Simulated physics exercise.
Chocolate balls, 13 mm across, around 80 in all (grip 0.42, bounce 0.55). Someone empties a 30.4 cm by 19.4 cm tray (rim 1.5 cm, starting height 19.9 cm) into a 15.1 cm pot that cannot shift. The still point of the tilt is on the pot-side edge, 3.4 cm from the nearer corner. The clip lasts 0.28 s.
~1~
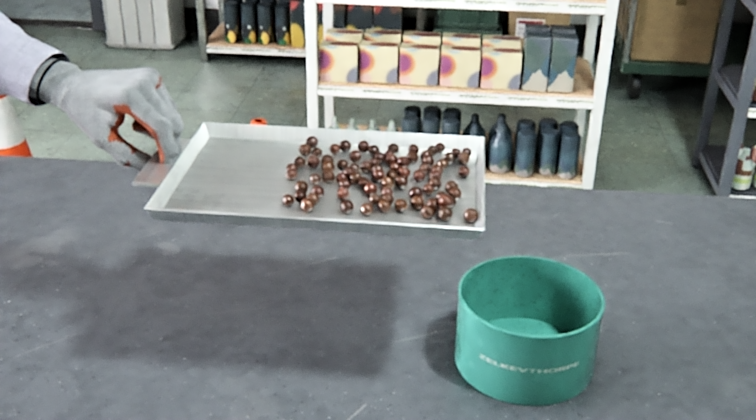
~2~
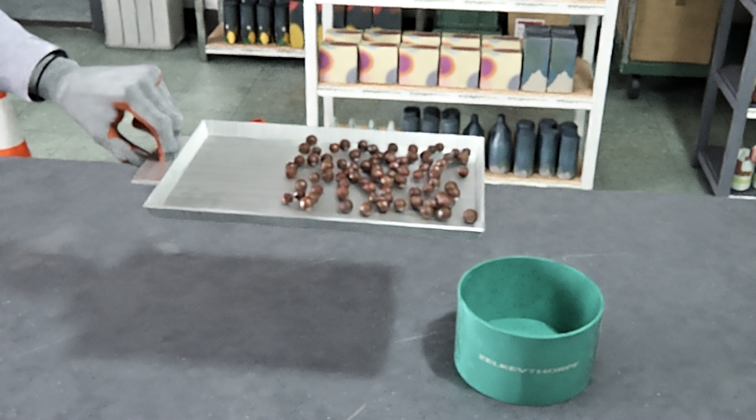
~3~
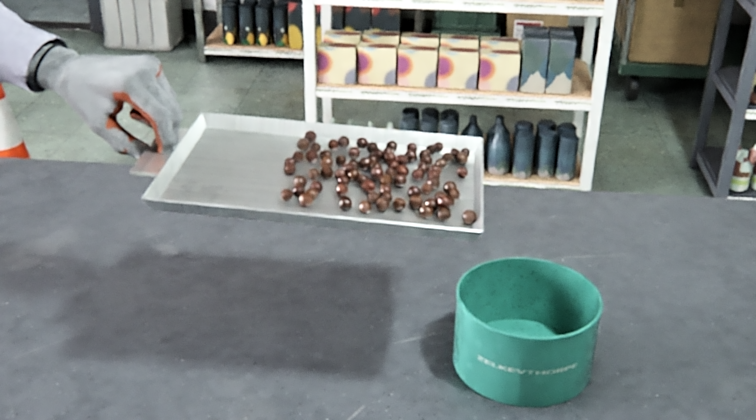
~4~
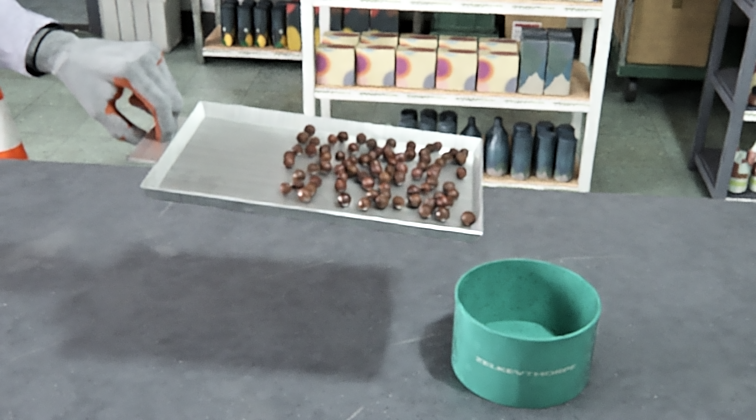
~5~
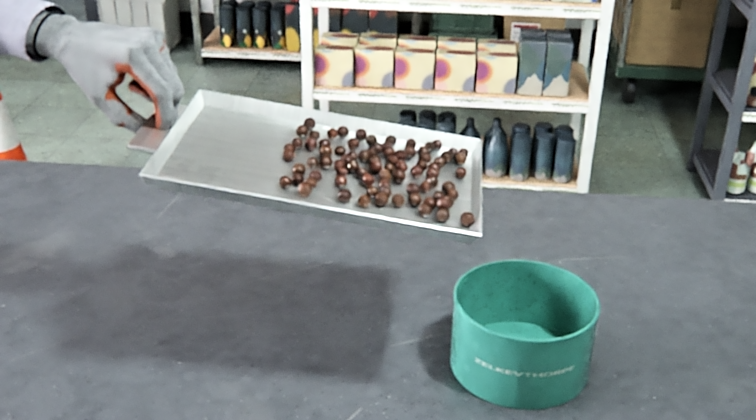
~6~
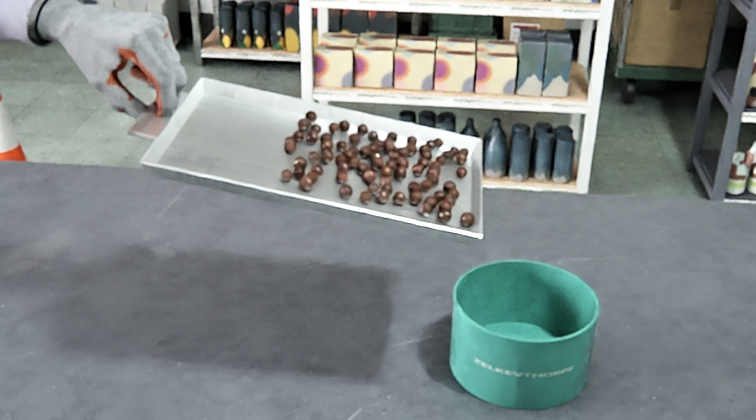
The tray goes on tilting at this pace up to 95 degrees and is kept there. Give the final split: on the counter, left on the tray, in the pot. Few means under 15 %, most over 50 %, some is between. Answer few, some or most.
Counter some, tray few, pot most.
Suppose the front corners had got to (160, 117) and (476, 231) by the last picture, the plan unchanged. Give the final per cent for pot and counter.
Pot 70, counter 30.
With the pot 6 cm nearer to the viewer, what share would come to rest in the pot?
Then about 70 per cent.
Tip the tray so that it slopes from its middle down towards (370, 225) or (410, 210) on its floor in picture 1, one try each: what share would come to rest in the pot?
Some 0 and 40 per cent.
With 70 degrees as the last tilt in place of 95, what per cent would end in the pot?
It would be near 75 per cent.
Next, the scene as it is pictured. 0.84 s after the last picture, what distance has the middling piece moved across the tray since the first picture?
About 6 cm.
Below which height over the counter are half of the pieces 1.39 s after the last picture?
Some 16 cm.
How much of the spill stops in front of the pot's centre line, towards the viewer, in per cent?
Some 70 per cent.
Then, 0.84 s after the last picture, tilt 50 degrees; the tray holds 100 %, the pot 0 %.
Then, 1.39 s after the last picture, tilt 76 degrees; the tray holds 30 %, the pot 25 %.
Then, 2.01 s after the last picture, tilt 95 degrees; the tray holds 0 %, the pot 75 %.
In the end, counter 25 %, tray 0 %, pot 75 %.
